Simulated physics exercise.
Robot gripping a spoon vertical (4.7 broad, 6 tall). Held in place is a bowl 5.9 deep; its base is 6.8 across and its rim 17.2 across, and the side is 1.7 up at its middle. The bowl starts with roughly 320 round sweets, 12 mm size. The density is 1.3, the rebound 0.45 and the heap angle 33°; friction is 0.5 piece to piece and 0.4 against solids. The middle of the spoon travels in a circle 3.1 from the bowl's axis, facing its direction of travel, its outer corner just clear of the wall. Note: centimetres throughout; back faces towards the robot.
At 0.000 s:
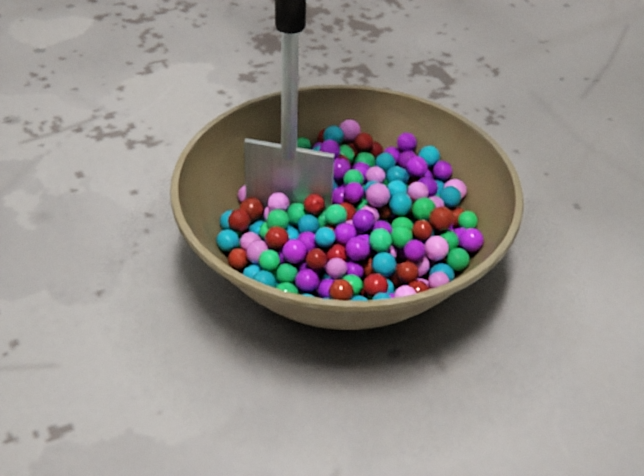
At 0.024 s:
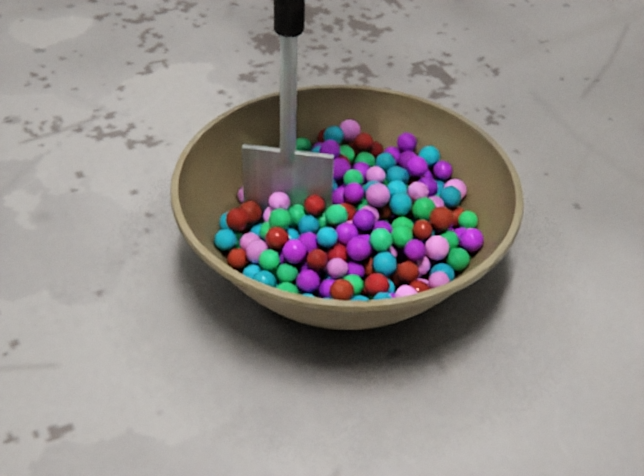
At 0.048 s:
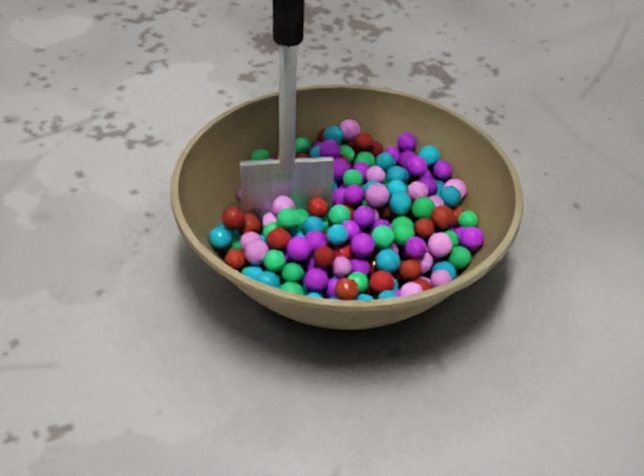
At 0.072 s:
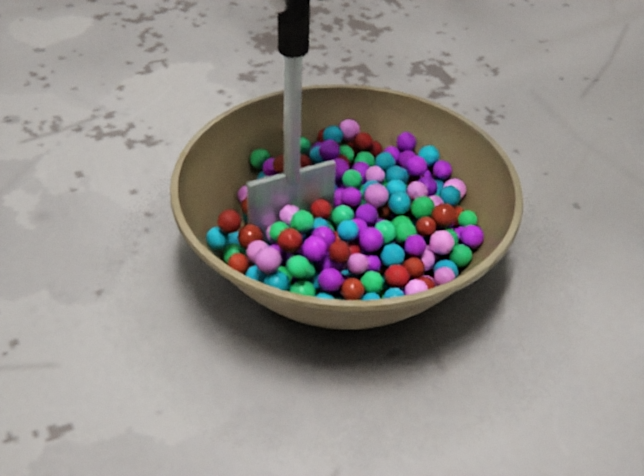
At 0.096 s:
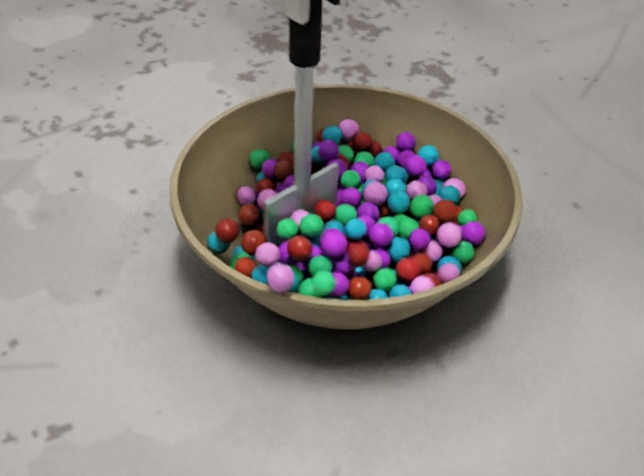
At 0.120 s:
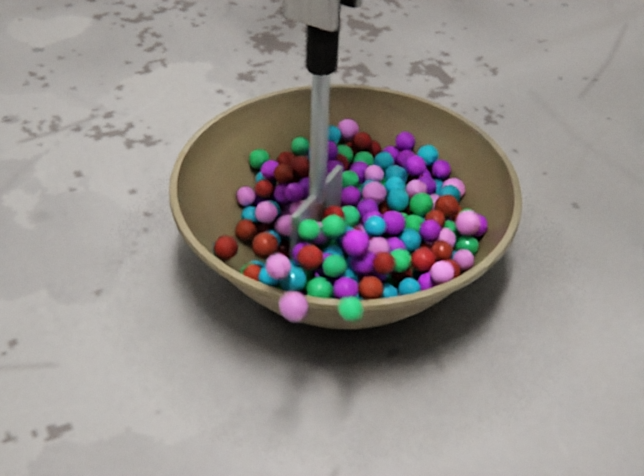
A flat metal blade on a black-handled shaft, held upright from above, pushes through small round sweets in a wide tan bowl. The sweets, purple, pink, green, teal and red, are heaped inside the bowl on a mottled grey surface, seen from above at an angle by a still camera. The blade swings toward the viewer and right, turning edge-on, while a pink and a green sweet cross the near rim.
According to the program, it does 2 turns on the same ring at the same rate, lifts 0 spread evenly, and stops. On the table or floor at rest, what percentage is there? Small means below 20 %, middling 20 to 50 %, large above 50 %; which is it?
Verdict: Middling.
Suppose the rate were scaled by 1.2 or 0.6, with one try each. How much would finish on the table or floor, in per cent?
It would be some 50 and 25 percent respectively.
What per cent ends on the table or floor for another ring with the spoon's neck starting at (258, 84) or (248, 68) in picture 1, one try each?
Roughly 40 % and 25 %.
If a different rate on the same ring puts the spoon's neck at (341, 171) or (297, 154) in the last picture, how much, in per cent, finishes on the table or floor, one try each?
About 55 % for one try and about 30 % for the other, in order.
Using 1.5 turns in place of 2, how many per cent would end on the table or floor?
Then some 35 per cent.
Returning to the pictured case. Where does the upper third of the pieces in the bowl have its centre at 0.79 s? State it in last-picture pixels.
About (431, 161).
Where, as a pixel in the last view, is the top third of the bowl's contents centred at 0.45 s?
At about (246, 155).
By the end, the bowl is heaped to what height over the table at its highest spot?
Around 6.0 cm above the table.
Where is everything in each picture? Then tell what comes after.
The first frame shows the spoon neck at (289, 123), 0° round; upper third of the load around (361, 209), from x 230 to 470, top at y 130; 320 in the bowl.
The second frame shows the spoon neck at (288, 127), 6° round; upper third of the load around (361, 209), from x 225 to 470, top at y 130.
The third frame shows the spoon neck at (287, 136), 21° round; upper third of the load around (353, 217), from x 220 to 470, top at y 130.
The fourth frame shows the spoon neck at (292, 148), 39° round; upper third of the load around (350, 224), from x 220 to 470, top at y 130.
The fifth frame shows the spoon neck at (303, 158), 57° round; upper third of the load around (354, 233), from x 220 to 475, top at y 130.
The sixth frame shows the spoon neck at (318, 166), 76° round; upper third of the load around (369, 240), from x 225 to 475, top at y 130; 318 in the bowl, 2 in flight or on the tool.
After 0.45 s, 327° round, highest piece 8 above the table; 250 in the bowl, 58 on the table or floor, 12 in flight or on the tool.
After 0.79 s, 219° round, highest piece 8 above the table; 207 in the bowl, 103 on the table or floor, 10 in flight or on the tool.
After 1.15 s, 0° round, highest piece 6 above the table; 191 in the bowl, 129 on the table or floor.
After 1.85 s, 0° round, highest piece 6 above the table; 191 in the bowl, 129 on the table or floor.
In the end, 191 in the bowl, 129 on the table or floor. That is 40 % on the table or floor.
